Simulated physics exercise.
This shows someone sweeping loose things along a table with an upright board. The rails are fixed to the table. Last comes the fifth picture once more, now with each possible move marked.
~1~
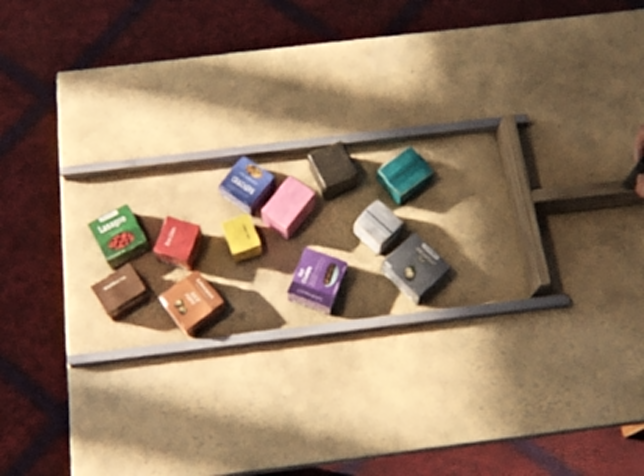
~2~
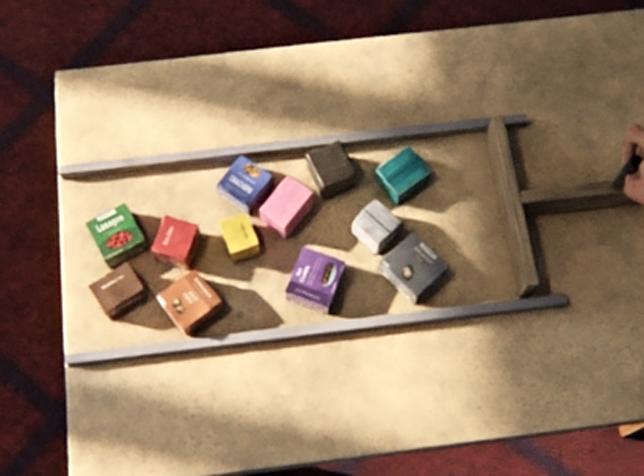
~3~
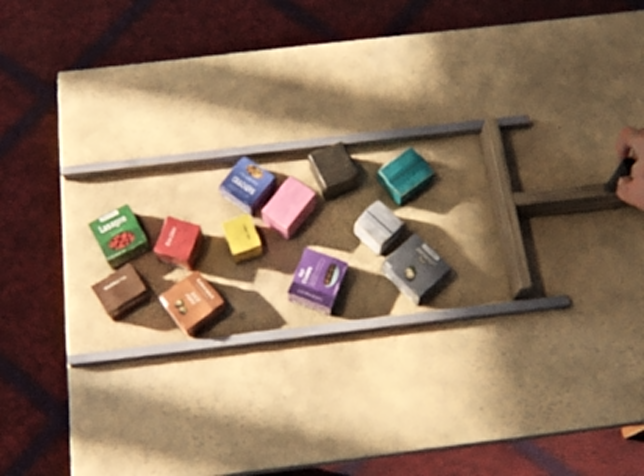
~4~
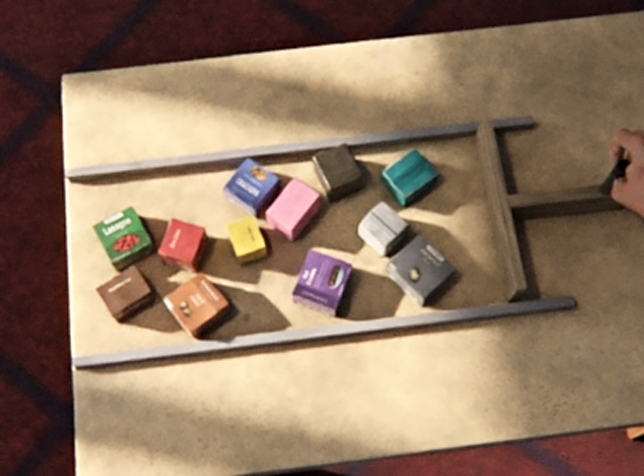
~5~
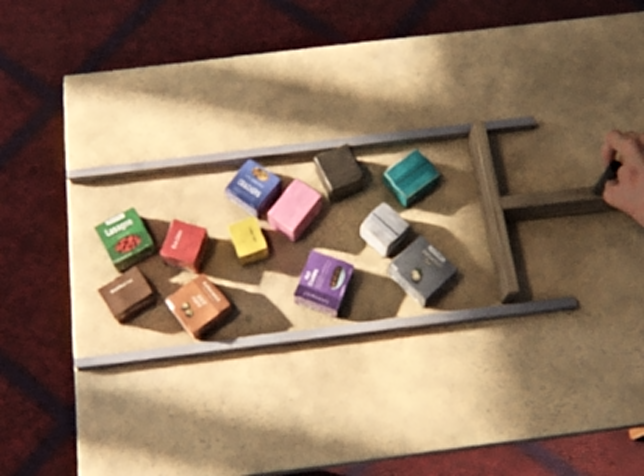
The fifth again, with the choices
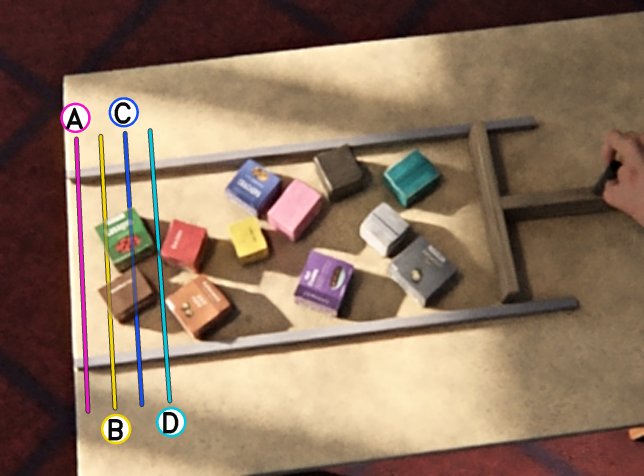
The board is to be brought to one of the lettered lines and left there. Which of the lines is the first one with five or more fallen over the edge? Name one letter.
Up to line D.
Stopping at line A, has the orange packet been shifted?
Yes.
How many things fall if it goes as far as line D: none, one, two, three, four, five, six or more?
Five.
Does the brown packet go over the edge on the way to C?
By then, yes.
On the marked copy, A at (82, 268); B at (108, 265); C at (133, 262); D at (159, 259).
With D. Early on, board (376, 218); black block (297, 173); turquoise box (339, 175).
Further on, board (256, 232); green packet (94, 238); brown packet (100, 294).
At the end, board (158, 244); brown packet over the edge; orange packet over the edge; five fallen.
As for the rest, A drops twelve, but is farther than needed; B drops nine, but is farther than needed; C drops eight, but is farther than needed.
